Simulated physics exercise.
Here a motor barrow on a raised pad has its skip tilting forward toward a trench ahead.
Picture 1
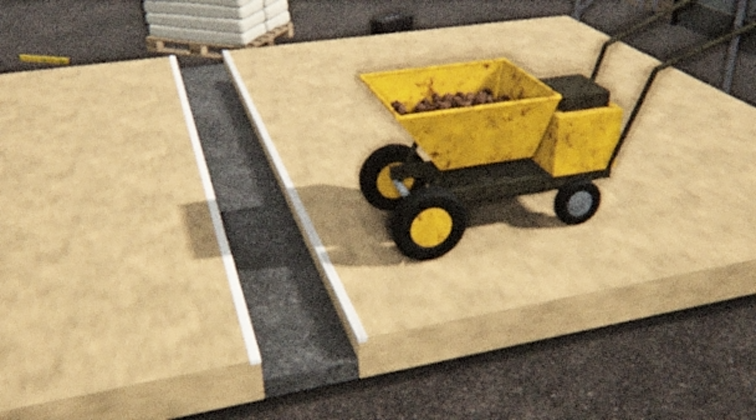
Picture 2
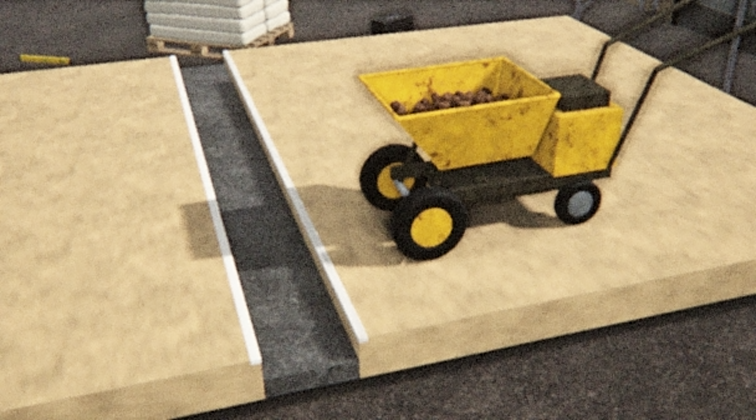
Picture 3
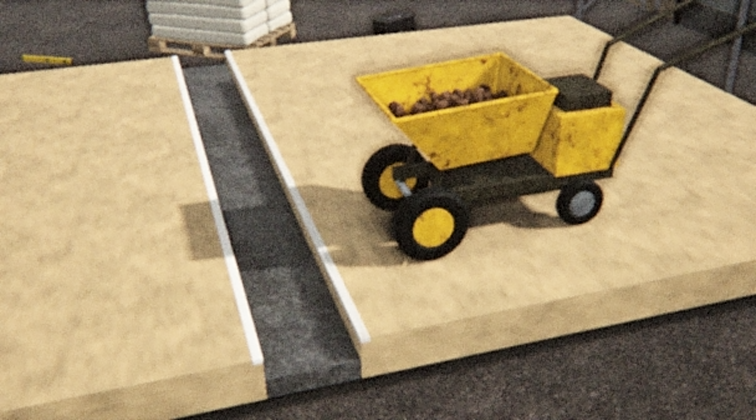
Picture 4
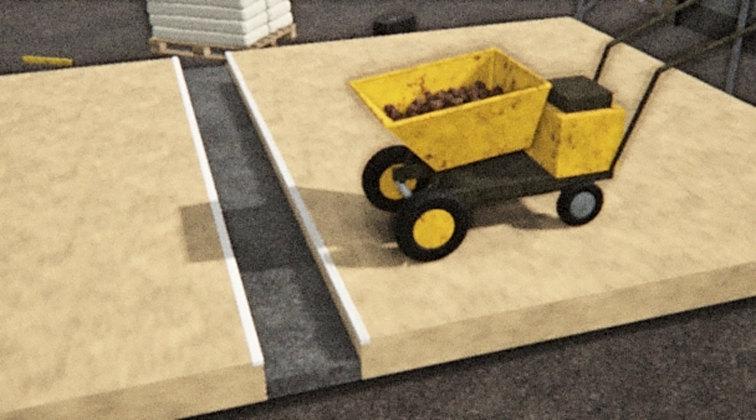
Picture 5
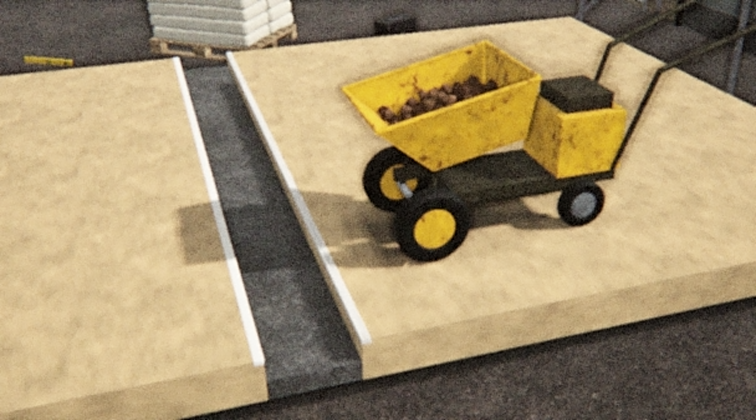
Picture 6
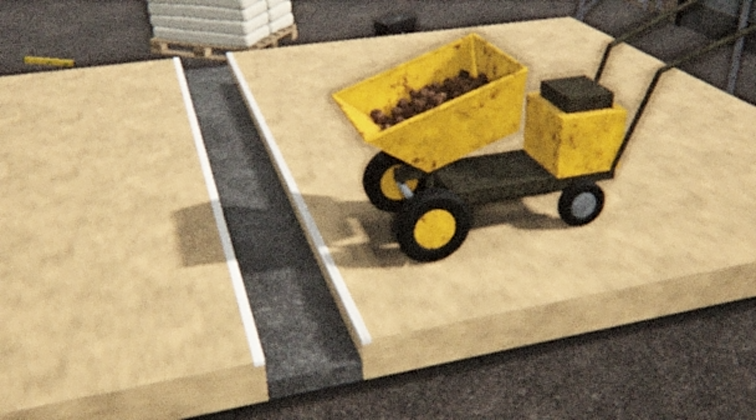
In this clip, a yellow motor barrow loaded with brown clods stands on a raised pad beside a dark trench. Its skip starts level, then tilts gradually forward to the left, its rear lifting away from the body while the wheels stay in place.
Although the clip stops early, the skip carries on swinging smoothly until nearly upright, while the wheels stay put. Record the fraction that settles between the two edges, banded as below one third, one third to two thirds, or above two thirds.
Watching that, the trench's share sits in the top third, beyond two-thirds of the load.
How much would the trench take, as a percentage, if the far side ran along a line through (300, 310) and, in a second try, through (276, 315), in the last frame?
Lab note: Try one 40 per cent, try two 70 per cent.
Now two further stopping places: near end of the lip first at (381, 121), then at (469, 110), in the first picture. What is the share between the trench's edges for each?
About 80 per cent, then about 60 per cent.
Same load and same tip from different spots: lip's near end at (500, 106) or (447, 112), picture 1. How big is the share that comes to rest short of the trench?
That would be roughly 60 in a hundred and then roughly 20 in a hundred.
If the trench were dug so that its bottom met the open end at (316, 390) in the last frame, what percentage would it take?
100 %.
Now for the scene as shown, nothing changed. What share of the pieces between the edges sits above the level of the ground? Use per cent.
Around 20 in a hundred.
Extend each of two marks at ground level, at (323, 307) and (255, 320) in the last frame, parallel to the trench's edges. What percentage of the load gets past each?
Roughly 80 and 0 %.
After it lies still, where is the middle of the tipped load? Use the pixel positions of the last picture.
Last view, resting centre - approx. (272, 266).
Soon, skip tipped steeply; all in the skip.
A while on, skip tipped right over; about two thirds in the skip; about a third in or heaped over the trench; a stray few falling.
Towards the end, skip tipped right over; a stray few in the skip; nearly all in or heaped over the trench; a small part beyond it.
Finally, skip tipped right over; nearly all in or heaped over the trench; a small part beyond it.
